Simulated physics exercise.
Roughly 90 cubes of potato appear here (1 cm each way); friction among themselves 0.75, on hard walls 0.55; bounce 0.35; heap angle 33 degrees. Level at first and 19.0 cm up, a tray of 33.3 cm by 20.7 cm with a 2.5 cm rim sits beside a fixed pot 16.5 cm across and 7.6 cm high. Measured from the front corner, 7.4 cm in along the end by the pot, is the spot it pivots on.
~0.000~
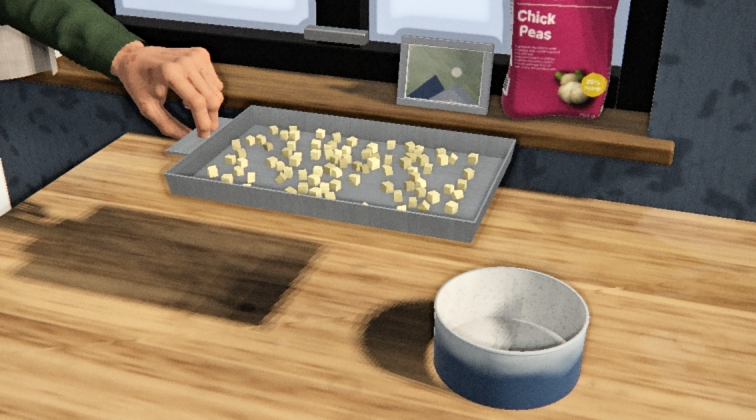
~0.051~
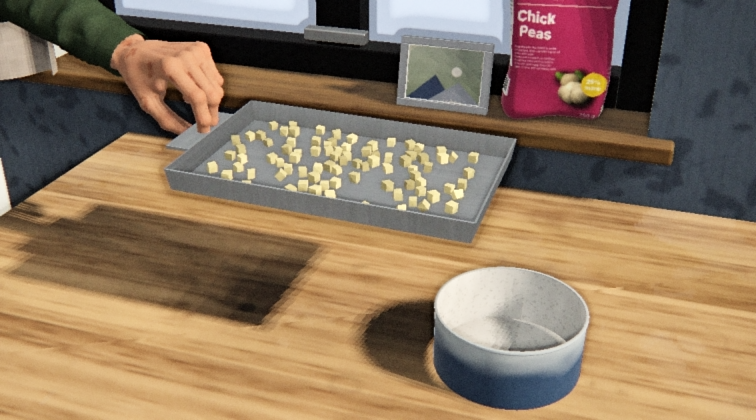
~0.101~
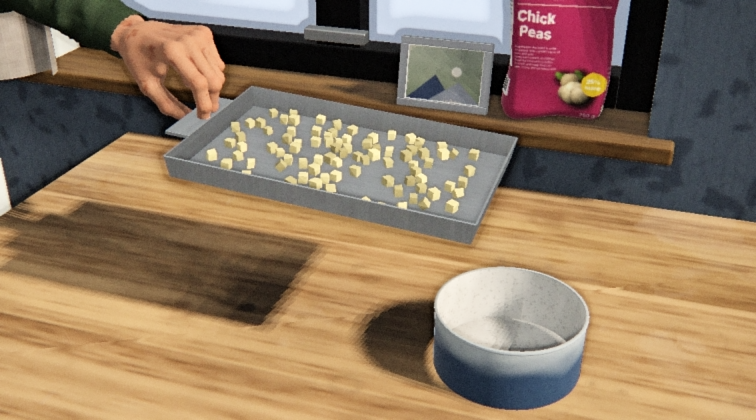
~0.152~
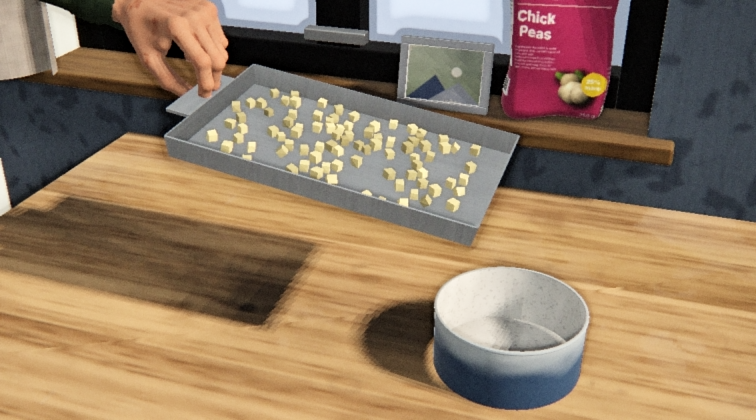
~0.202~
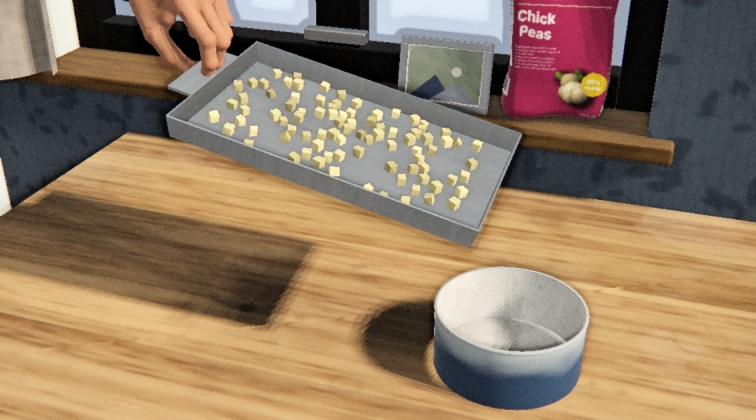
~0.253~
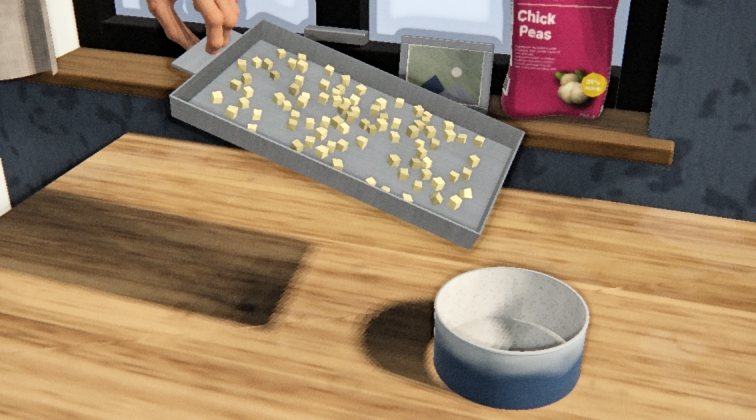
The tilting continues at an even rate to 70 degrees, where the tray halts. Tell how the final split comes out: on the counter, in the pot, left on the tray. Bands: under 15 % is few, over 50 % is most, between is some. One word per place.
Counter: Some, pot: Some, tray: Some.
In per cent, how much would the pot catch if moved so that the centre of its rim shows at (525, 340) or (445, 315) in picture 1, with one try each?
Close to 60 in a hundred, then close to 5 in a hundred.
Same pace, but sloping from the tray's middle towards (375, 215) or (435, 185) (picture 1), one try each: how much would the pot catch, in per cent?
Approximately 10 percent, then 15 percent.
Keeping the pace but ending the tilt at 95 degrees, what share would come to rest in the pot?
Estimated share: About 50 %.
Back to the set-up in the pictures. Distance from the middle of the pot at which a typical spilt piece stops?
About 22 centimetres.
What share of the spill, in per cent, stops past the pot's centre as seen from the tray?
Some 90 per cent of the spill lies beyond the centre.
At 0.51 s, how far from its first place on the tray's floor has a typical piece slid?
Displacement on the tray: Roughly 2 cm.
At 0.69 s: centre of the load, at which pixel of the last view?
Estimated load position: Around (473, 178).
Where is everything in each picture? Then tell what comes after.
In the first picture, tray tilt 0 degrees, front corners at (169, 172) and (472, 220); middle of the pieces at (343, 163); pot at (511, 307).
In the second picture, tray tilt 1 degrees, front corners at (169, 168) and (472, 220); middle of the pieces at (343, 160).
In the third picture, tray tilt 4 degrees, front corners at (169, 155) and (473, 222), lowest corner right front; middle of the pieces at (343, 153).
In the fourth picture, tray tilt 9 degrees, front corners at (170, 135) and (475, 225), lowest corner right front; middle of the pieces at (344, 141).
In the fifth picture, tray tilt 14 degrees, front corners at (172, 115) and (476, 228), lowest corner right front; middle of the pieces at (347, 129).
In the sixth picture, tray tilt 19 degrees, front corners at (175, 95) and (477, 230), lowest corner right front; middle of the pieces at (350, 117); pot at (511, 307). Its pace works out near 100 degrees a second.
After 0.51 s, tilt 44 degrees; the tray holds 100 %, the pot 0 %.
After 0.69 s, tilt 62 degrees; the tray holds 100 %, the pot 0 %.
After 0.98 s, tilt 70 degrees; the tray holds 35 %, the pot 15 %.
At rest (2.7 s), counter 45 %, pot 30 %, tray 30 %.
